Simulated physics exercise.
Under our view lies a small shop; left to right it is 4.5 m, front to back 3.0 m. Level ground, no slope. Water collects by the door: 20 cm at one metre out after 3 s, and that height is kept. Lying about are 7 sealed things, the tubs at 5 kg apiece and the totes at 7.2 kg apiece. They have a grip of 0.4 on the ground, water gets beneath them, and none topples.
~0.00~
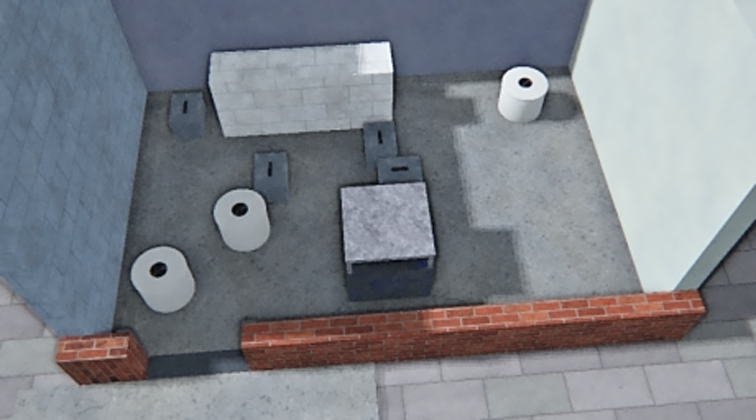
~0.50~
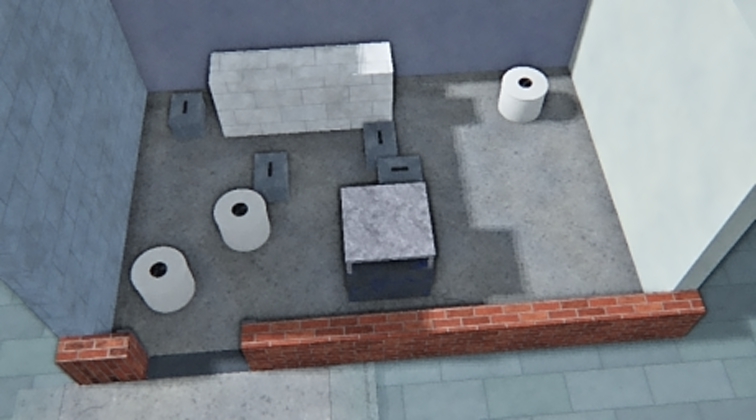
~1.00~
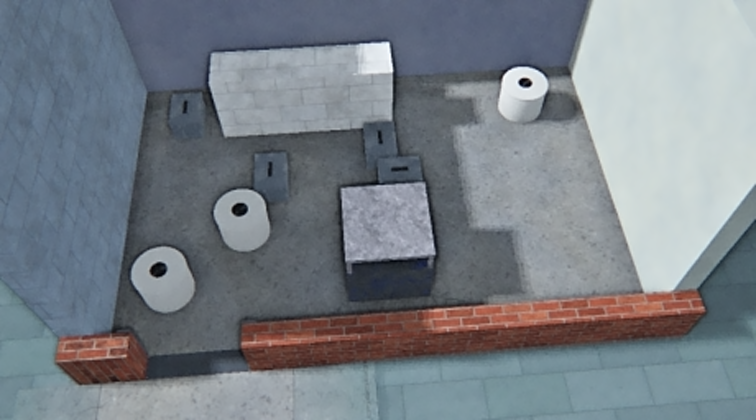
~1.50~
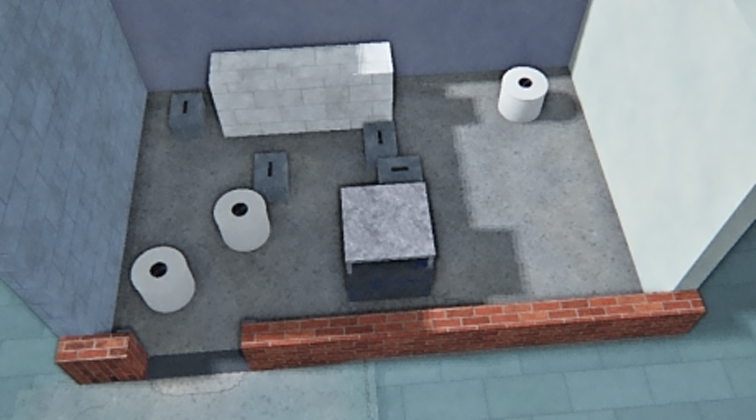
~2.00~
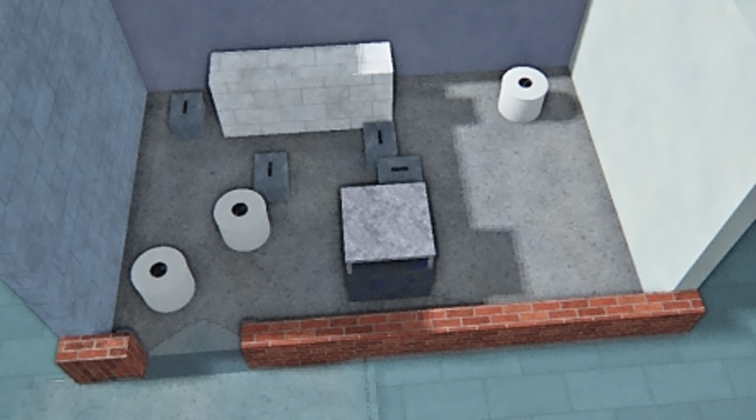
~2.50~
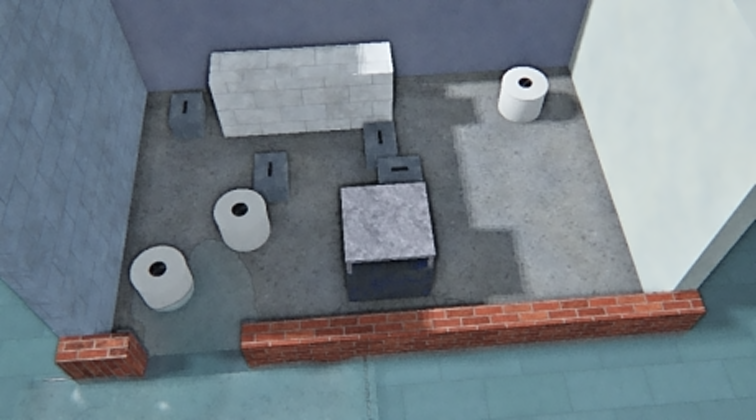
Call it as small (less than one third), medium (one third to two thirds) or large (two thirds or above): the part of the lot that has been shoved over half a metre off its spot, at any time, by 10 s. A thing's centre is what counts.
Large.
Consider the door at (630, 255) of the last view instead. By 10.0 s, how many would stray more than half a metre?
Count: 6.
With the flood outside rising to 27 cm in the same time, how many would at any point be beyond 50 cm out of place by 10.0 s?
Count: 6.
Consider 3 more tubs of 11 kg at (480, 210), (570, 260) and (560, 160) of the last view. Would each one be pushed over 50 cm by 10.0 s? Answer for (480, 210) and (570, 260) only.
Taking them in order, the first is within that distance and the second is within that distance.
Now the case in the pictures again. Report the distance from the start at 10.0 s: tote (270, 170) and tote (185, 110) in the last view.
First 250 cm, then 30 cm.
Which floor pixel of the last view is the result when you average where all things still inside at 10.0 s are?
I'd say about (431, 161) in the last view.
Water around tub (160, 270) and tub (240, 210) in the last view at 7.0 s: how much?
Roughly 14 and 12 cm.
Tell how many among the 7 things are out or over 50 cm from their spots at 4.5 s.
The number by then is 1.
After 3.5 s 1 of 7 are over 50 cm from their spots; 0 afloat.
After 4.5 s 1 of 7 are over 50 cm from their spots; 2 afloat.
After 7.0 s 4 of 7 are over 50 cm from their spots; 4 afloat.
After 10.0 s 6 of 7 are over 50 cm from their spots, and 6 have been at some point; 6 afloat.
